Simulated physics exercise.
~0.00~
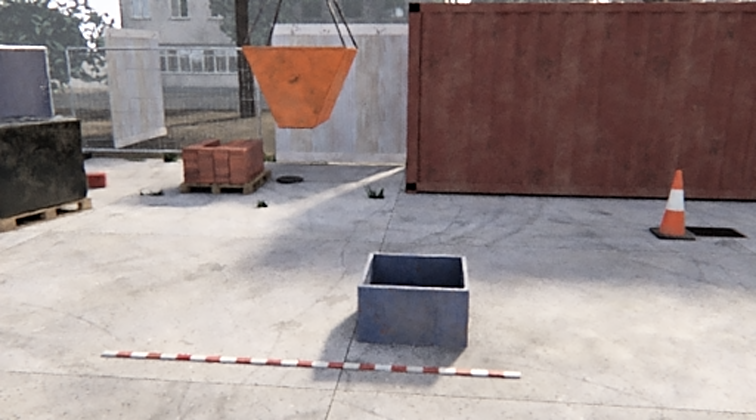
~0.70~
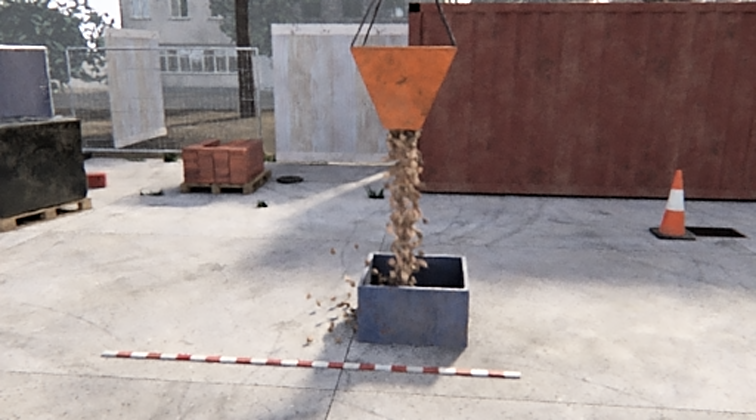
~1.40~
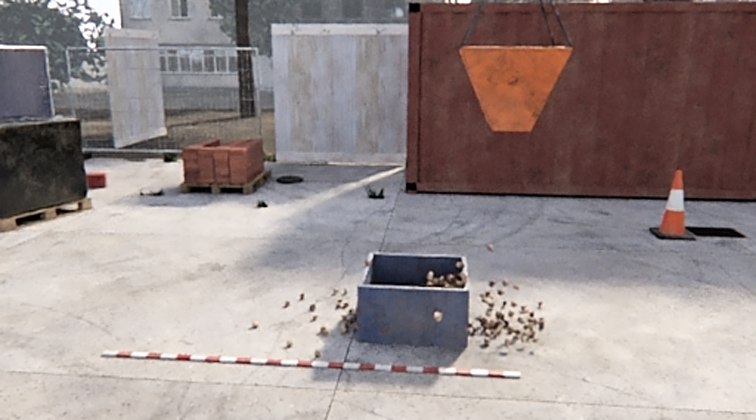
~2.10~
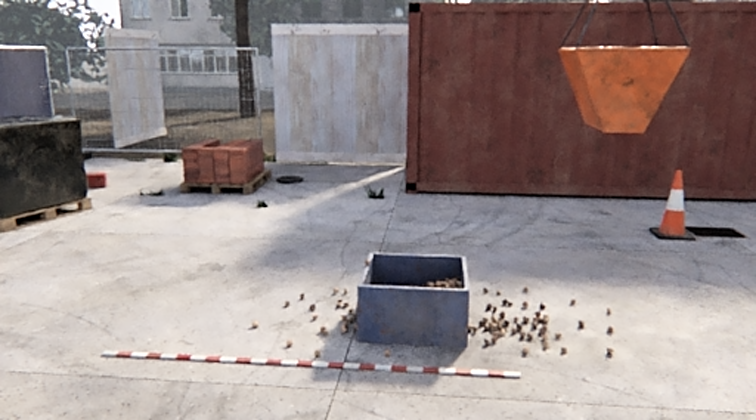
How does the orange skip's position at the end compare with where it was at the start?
At the start it hung up and to the left of the grey bin, near the pale panel. By the end it was well to the right of the bin, in front of the rusty red container and close to above the traffic cone.
